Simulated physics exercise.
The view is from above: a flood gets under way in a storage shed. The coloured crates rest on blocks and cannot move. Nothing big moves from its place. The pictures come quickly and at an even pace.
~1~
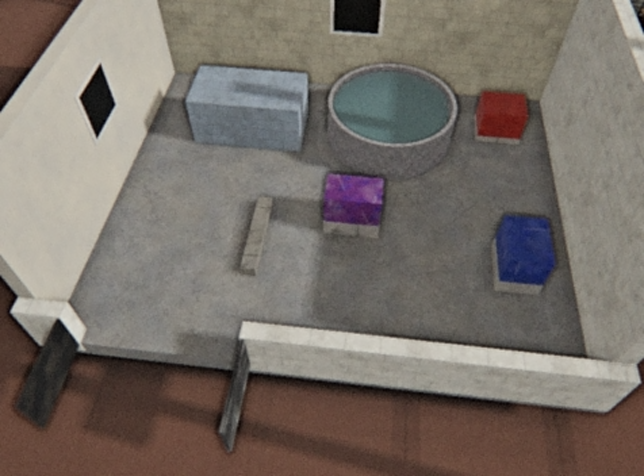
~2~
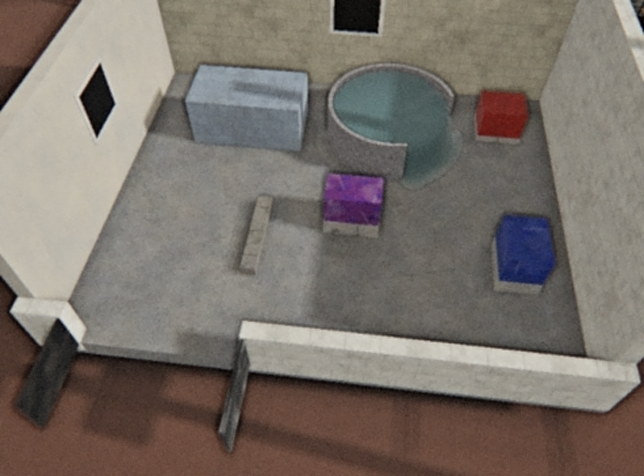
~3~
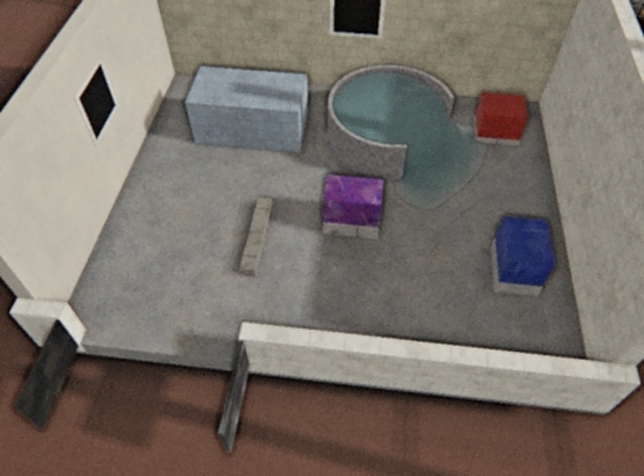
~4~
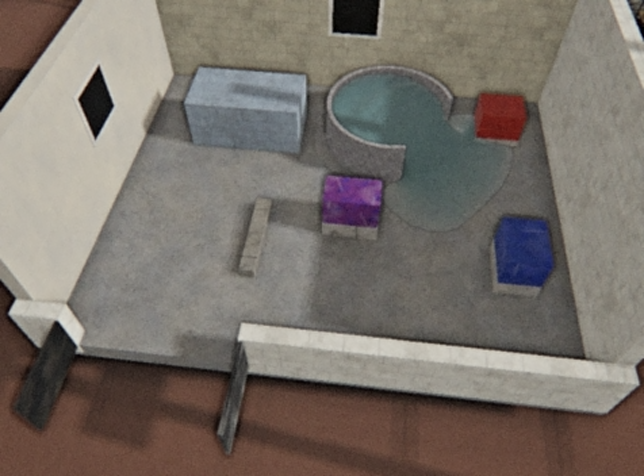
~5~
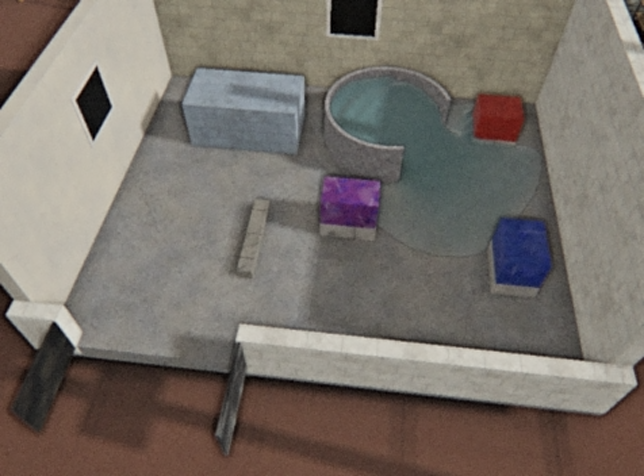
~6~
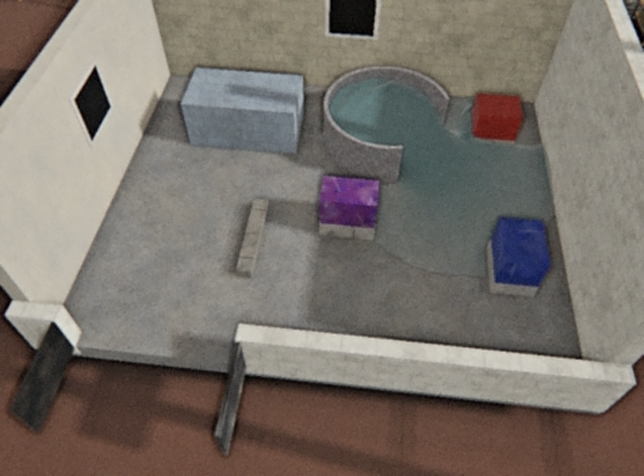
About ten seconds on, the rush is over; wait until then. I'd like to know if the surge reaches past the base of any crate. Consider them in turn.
At the end, red crate: A wet one; blue crate: A wet one; purple crate: A dry one.
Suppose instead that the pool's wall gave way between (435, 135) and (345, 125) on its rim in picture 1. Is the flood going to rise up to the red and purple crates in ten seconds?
Well, the red crate gets reached, and the purple crate gets reached as well.
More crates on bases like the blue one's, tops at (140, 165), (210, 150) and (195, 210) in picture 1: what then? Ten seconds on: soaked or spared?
Respectively: Comes through fine, comes through fine and comes through fine.
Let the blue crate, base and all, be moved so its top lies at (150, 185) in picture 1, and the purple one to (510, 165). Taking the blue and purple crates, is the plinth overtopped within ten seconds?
In ten seconds the blue crate is never reached and the purple crate is reached.
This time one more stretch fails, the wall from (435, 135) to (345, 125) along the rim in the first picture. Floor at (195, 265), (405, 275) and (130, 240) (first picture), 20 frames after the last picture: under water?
Okay, the first is left untouched, the next is waterlogged, and the last is waterlogged.
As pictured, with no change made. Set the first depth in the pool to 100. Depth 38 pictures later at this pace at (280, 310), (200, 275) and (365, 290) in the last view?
About 10, 4, 14 %.
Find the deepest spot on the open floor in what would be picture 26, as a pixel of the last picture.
Near (586, 386).
A moment on, water covers 30 % of the floor; the red crate water round its plinth, the blue crate water round its plinth, the purple crate water round its plinth.
Next, water covers 35 % of the floor; the red crate water round its plinth, the blue crate water round its plinth, the purple crate water round its plinth.
Then, water covers 45 % of the floor; the red crate water round its plinth, the blue crate water round its plinth, the purple crate water round its plinth.
Later, water covers 75 % of the floor; the red crate water round its plinth, the blue crate water round its plinth, the purple crate water round its plinth.
In the end, water covers 95 % of the floor; the red crate was topped, the blue crate was topped, the purple crate stayed above the water.
